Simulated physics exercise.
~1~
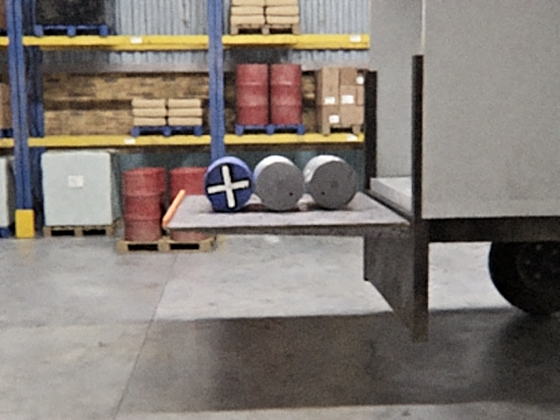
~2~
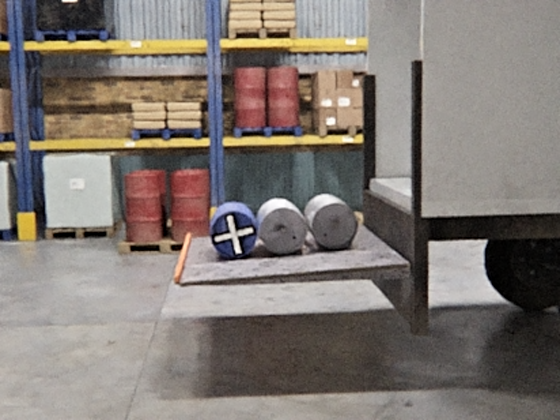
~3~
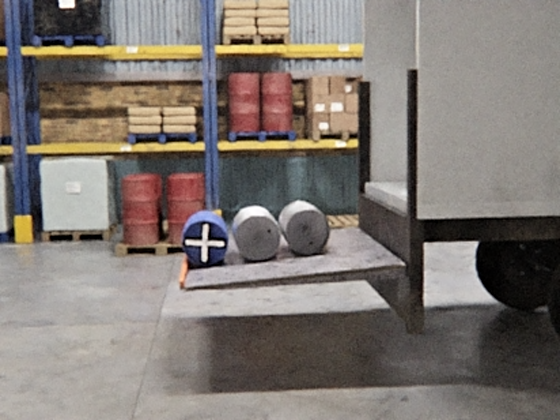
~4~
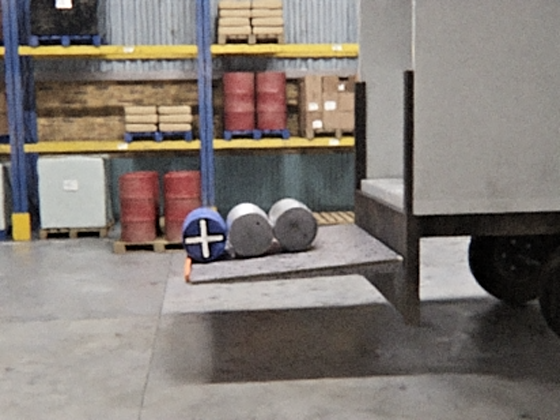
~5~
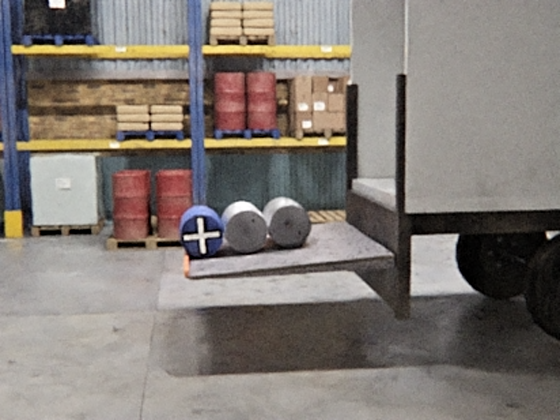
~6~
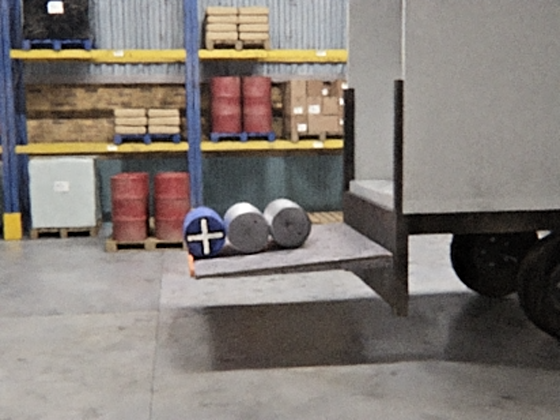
In a warehouse, a blue keg marked with a white cross and two grey ones lay on a lorry's tail-lift as it lowered and tilted; the blue one rolled left to the outer edge and stayed there, with all three still on the platform.
